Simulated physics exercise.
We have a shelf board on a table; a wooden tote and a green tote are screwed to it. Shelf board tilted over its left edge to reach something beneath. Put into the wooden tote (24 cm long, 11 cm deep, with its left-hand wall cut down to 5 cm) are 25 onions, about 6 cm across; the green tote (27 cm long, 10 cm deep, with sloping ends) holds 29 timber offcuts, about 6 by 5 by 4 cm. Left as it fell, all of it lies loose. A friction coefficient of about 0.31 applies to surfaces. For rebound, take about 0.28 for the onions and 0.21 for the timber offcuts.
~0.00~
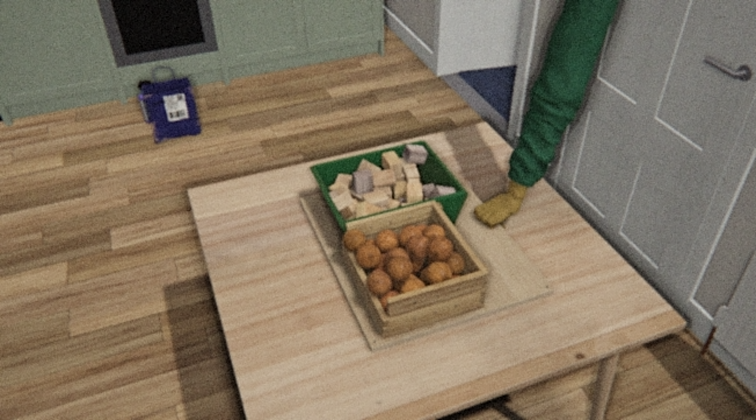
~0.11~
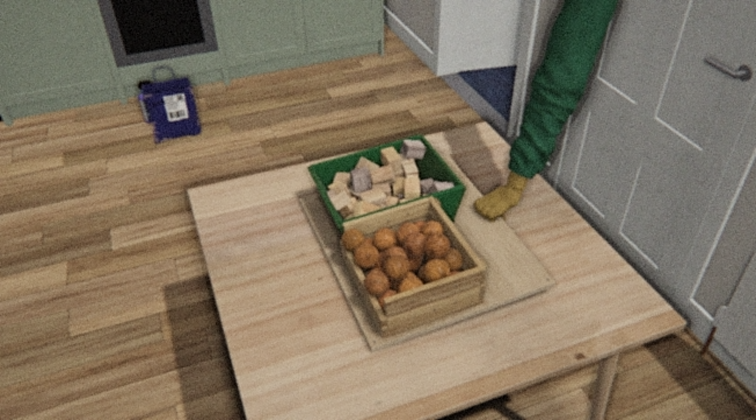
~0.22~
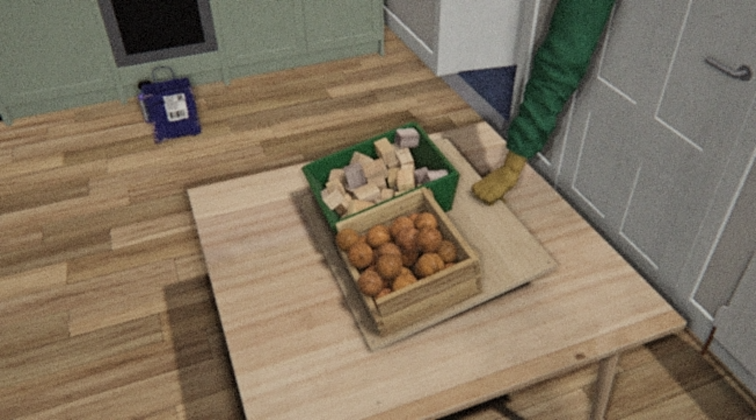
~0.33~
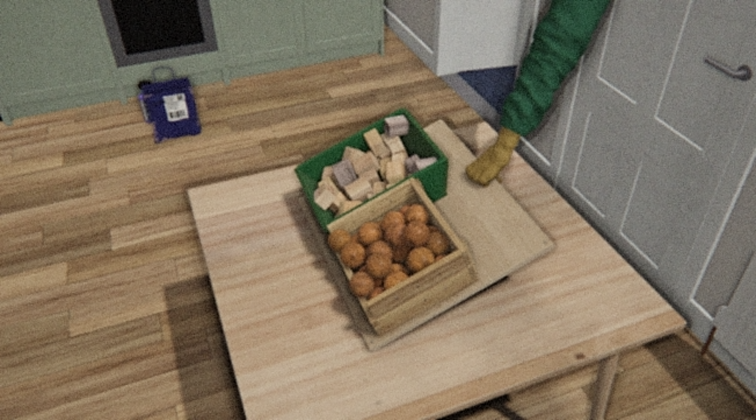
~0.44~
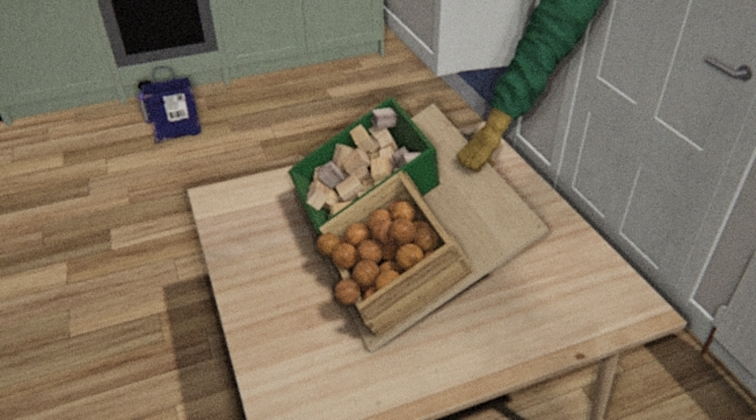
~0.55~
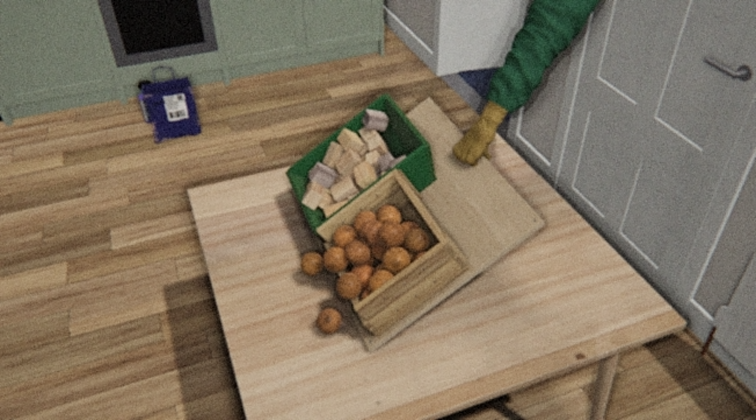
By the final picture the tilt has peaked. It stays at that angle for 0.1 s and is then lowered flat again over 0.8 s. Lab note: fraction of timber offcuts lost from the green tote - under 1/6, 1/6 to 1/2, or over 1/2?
It will not shed even a sixth of its contents.
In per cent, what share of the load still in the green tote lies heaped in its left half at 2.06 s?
Some 60 per cent.
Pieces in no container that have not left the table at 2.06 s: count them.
Piece count: Roughly 6.
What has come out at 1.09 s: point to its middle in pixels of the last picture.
About (293, 308).
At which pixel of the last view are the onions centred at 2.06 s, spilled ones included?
Near (389, 281).
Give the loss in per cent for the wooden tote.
For the wooden tote, roughly 40 percent.
After 0.79 s, tilt 28°; wooden tote 19 in, 6 out and green tote 29 in, 0 out.
After 1.09 s, tilt 13°; wooden tote 16 in, 9 out and green tote 29 in, 0 out.
After 1.51 s, tilt 0°; wooden tote 16 in, 9 out and green tote 29 in, 0 out.
When it is over (at 2.06 s), wooden tote 16 in, 9 out and green tote 29 in, 0 out. Asked share, 0 of 29, 0 per cent.
